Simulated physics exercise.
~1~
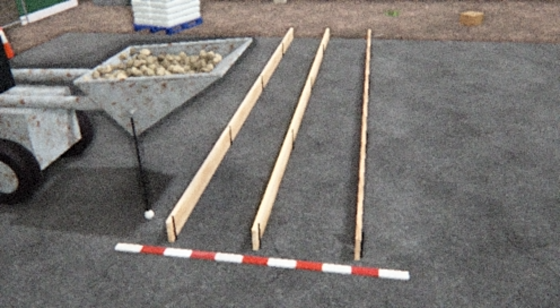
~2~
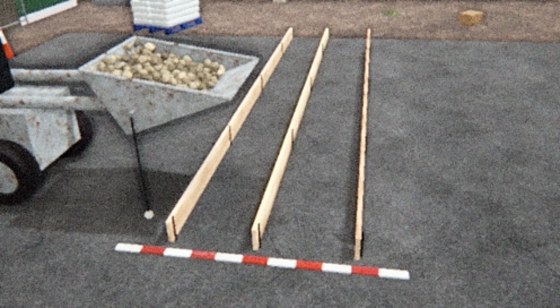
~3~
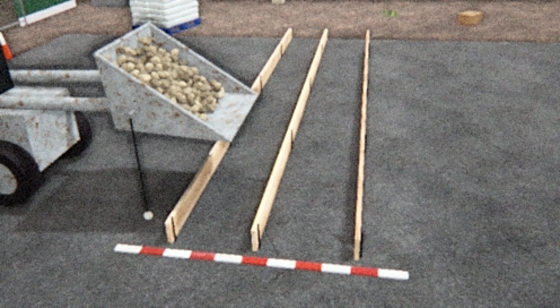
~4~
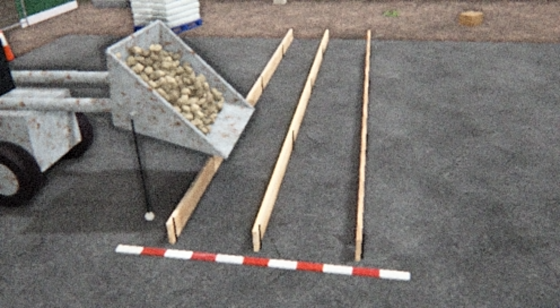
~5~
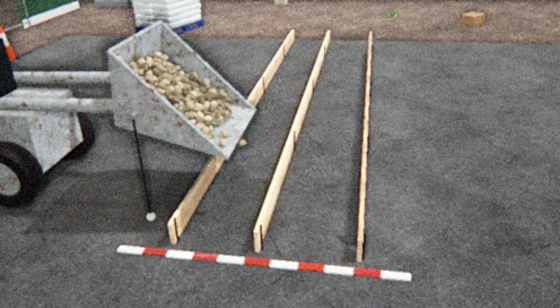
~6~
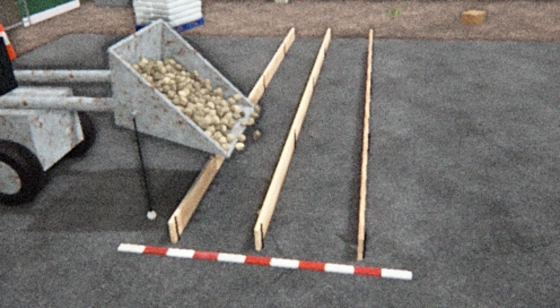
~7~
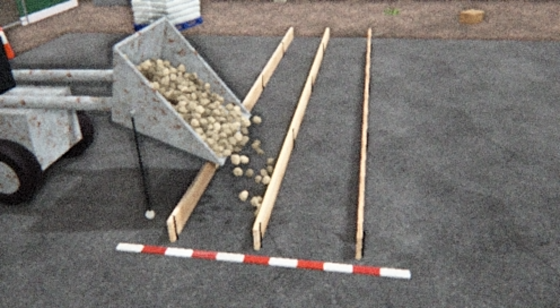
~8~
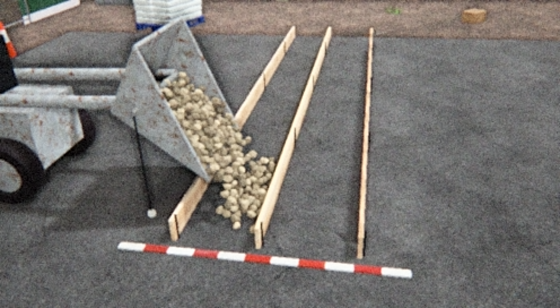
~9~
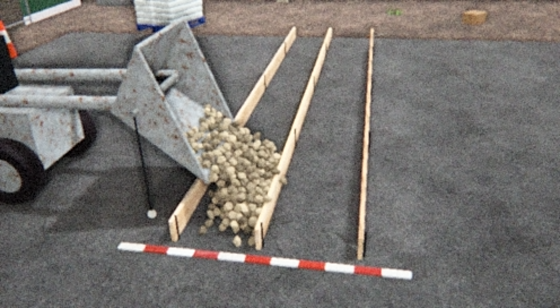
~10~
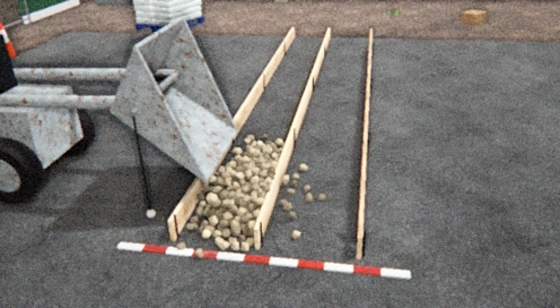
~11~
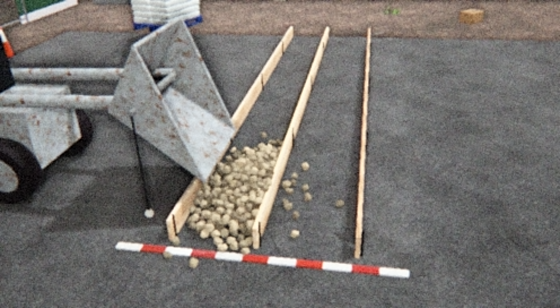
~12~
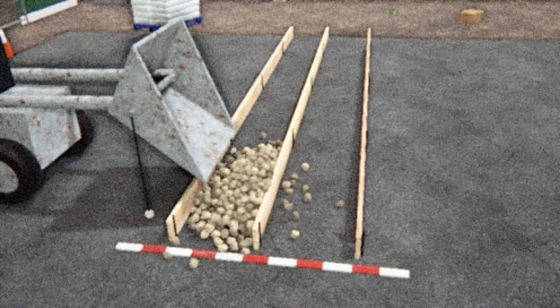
A loader's grey metal bucket full of pale stones tipped steeply down to the right, and the stones slid out in a rush between the two nearest boards, with a few rolling beyond them, before the emptied bucket stayed tilted above the heap.
